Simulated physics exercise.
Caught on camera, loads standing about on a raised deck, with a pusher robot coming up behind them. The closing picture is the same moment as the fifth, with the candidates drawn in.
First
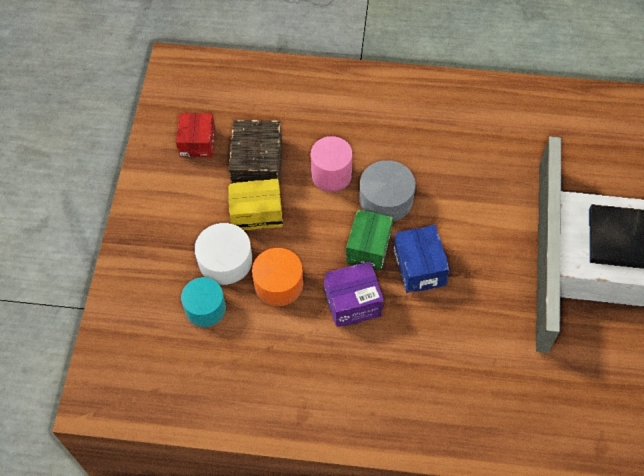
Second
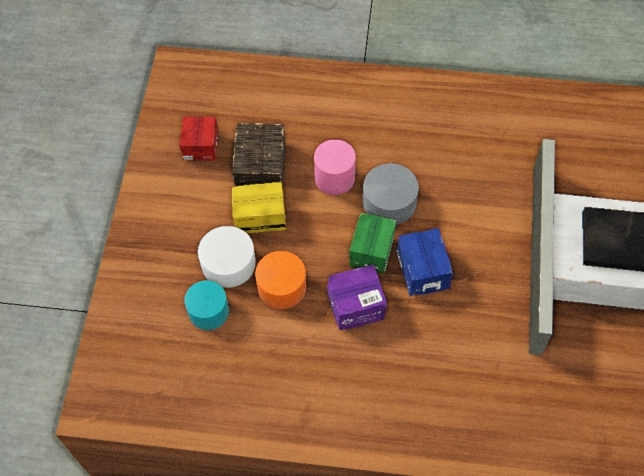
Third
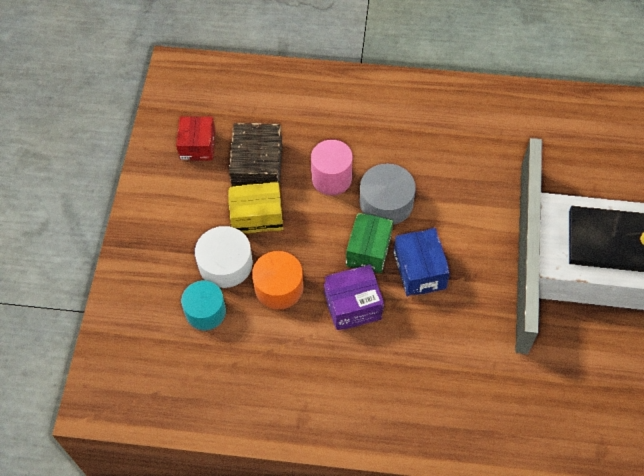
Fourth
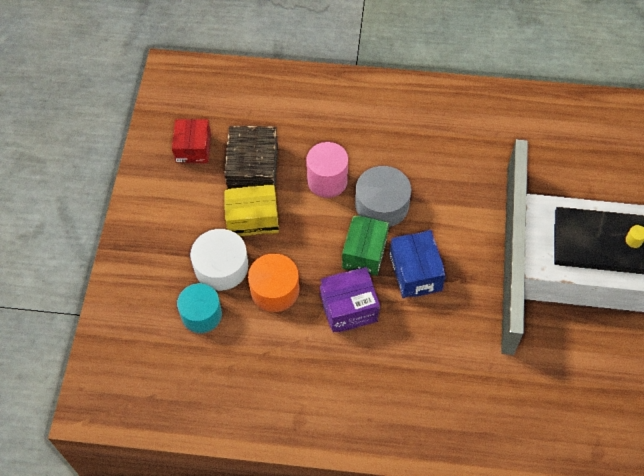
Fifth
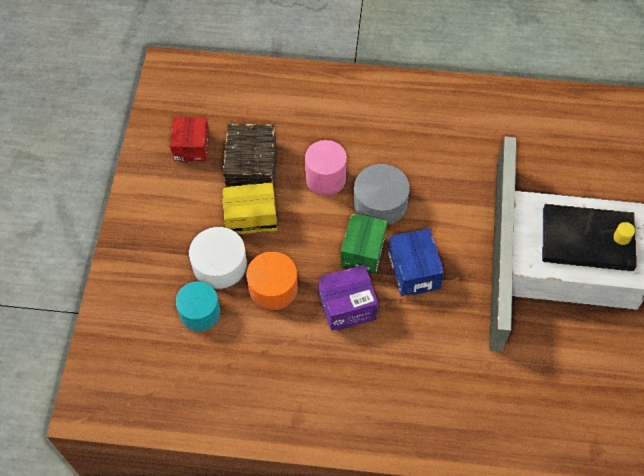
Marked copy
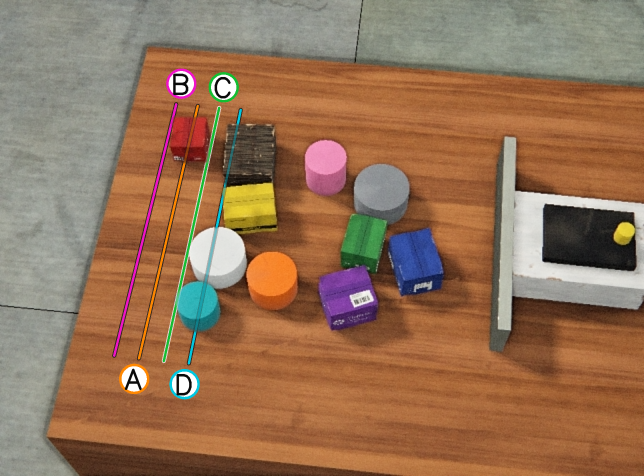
To begin with, boxes, crates and round canisters in many colours stand grouped on a wooden deck, with a white machine behind an upright grey plate at the right. The machine then slides slowly left by a short distance, bringing a small yellow part into view, while the loads keep their arrangement.
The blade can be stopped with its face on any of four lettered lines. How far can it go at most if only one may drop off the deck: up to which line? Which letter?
Line D.
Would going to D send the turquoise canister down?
By then, no.
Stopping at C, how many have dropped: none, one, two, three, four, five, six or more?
Two.
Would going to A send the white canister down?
By then, yes.
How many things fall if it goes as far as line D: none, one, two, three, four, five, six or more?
The count is none.
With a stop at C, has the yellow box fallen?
By then, no.
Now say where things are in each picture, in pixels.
Black crate (256, 153); pink canister (332, 165); turquoise canister (204, 303), in the first picture.
Robot (623, 239); green box (373, 243), in the second picture.
Robot (608, 238); red box (197, 139), in the third picture.
Robot (594, 238); orange canister (274, 283), in the fourth picture.
Robot (582, 235); white canister (219, 258); yellow box (250, 209); black crate (250, 157), in the fifth picture.
On the marked copy, A at (171, 223); B at (148, 221); C at (194, 225); D at (217, 227).
With D. Early on, robot (475, 226); purple parcel (338, 302); grey canister (370, 194).
Further on, robot (369, 216); white canister (184, 243); yellow box (200, 196).
At the end, robot (289, 208); red box (135, 121); white canister (107, 235); none fallen.
As for the rest, A drops three; B drops seven; C drops two.
